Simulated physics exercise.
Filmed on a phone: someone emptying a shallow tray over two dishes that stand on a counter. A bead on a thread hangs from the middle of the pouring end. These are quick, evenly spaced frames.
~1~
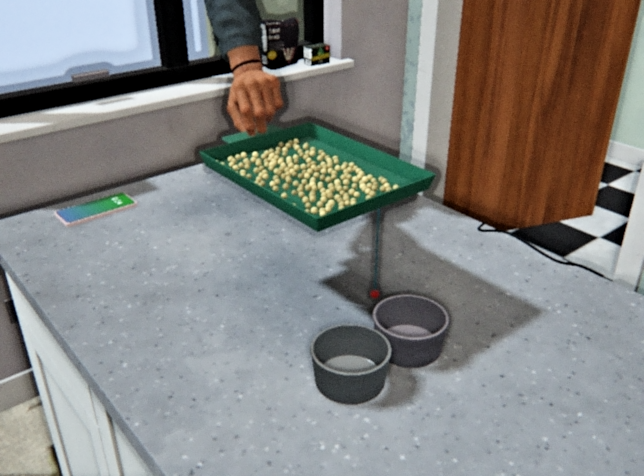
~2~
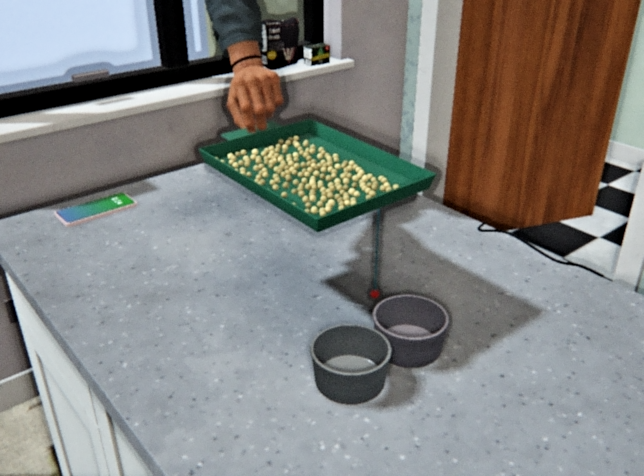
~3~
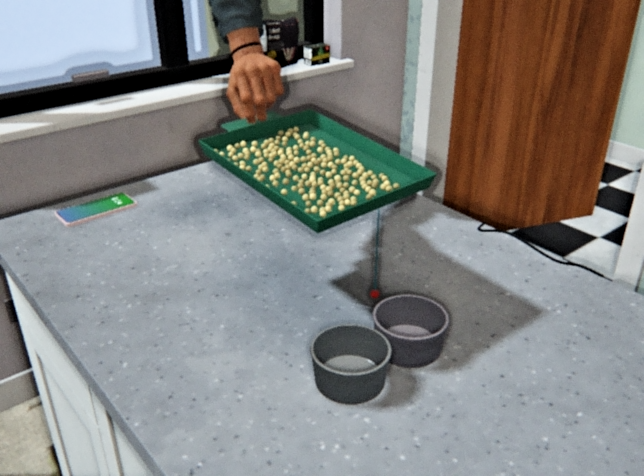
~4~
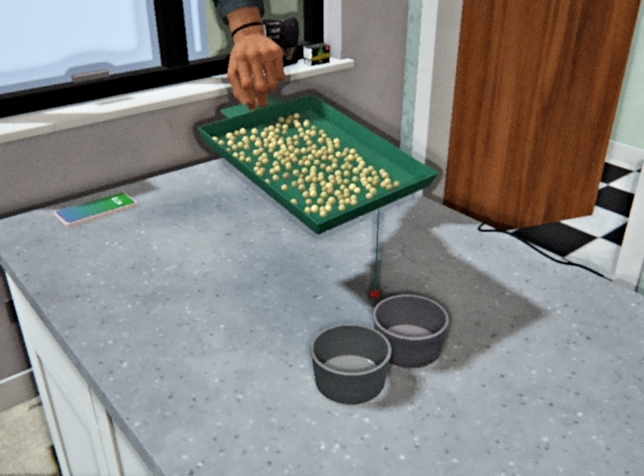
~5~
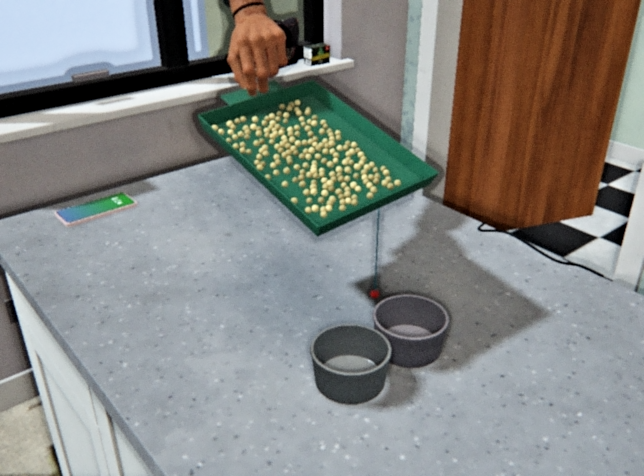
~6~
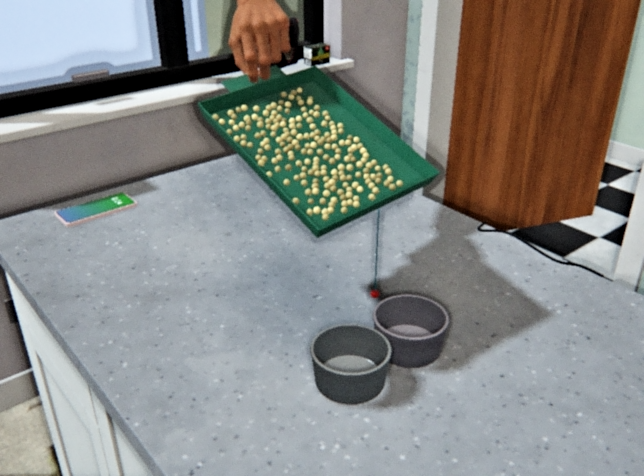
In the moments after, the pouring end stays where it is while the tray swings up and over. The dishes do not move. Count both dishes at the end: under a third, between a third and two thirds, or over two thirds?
Caught overall: More than two thirds.
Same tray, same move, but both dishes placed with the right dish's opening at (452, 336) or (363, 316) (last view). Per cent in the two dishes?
About 10 and 60 per cent.
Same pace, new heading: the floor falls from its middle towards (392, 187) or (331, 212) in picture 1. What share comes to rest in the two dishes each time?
About 0 and 60 per cent.
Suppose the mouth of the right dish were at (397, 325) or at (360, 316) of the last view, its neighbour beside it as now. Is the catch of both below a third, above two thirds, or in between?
First over two thirds, then between a third and two thirds.
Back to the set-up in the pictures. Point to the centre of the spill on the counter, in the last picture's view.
Near (392, 414).
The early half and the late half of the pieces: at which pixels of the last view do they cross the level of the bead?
Early half (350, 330), late half (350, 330).
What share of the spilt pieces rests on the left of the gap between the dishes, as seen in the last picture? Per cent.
Close to 30 per cent.
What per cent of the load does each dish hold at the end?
Left dish: 70 %, right dish: 10 %.
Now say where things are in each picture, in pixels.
Corners of the pouring end at (318, 215) and (430, 174), level; middle of the load at (305, 173), soya beans; left dish at (377, 381); right dish at (436, 346); bead on its thread at (375, 294), in the first frame.
Corners of the pouring end at (318, 216) and (430, 174), level; middle of the load at (305, 171), in the second frame.
Corners of the pouring end at (318, 217) and (430, 173), tipped barely, lowest at the left corner; middle of the load at (305, 166), in the third frame.
Corners of the pouring end at (319, 220) and (431, 172), tipped a little, lowest at the left corner; middle of the load at (305, 159), in the fourth frame.
Corners of the pouring end at (319, 222) and (433, 172), tipped clearly, lowest at the left corner; middle of the load at (306, 152), in the fifth frame.
Corners of the pouring end at (320, 225) and (434, 171), tipped clearly, lowest at the left corner; middle of the load at (308, 146); left dish at (377, 381); right dish at (436, 346), in the sixth frame.
Soon, tray tipped steeply; nearly all on the tray; a small part in the air.
A while on, tray tipped past a quarter turn; about half on the tray; about a quarter in the left dish; a stray few in the right dish; a small part outside both; about a quarter in the air.
Towards the end, tray tipped past a quarter turn; most in the left dish; a small part in the right dish; a small part outside both; a stray few in the air.
Finally, tray tipped past a quarter turn; most in the left dish; a small part in the right dish; a small part outside both; a stray few in the air.
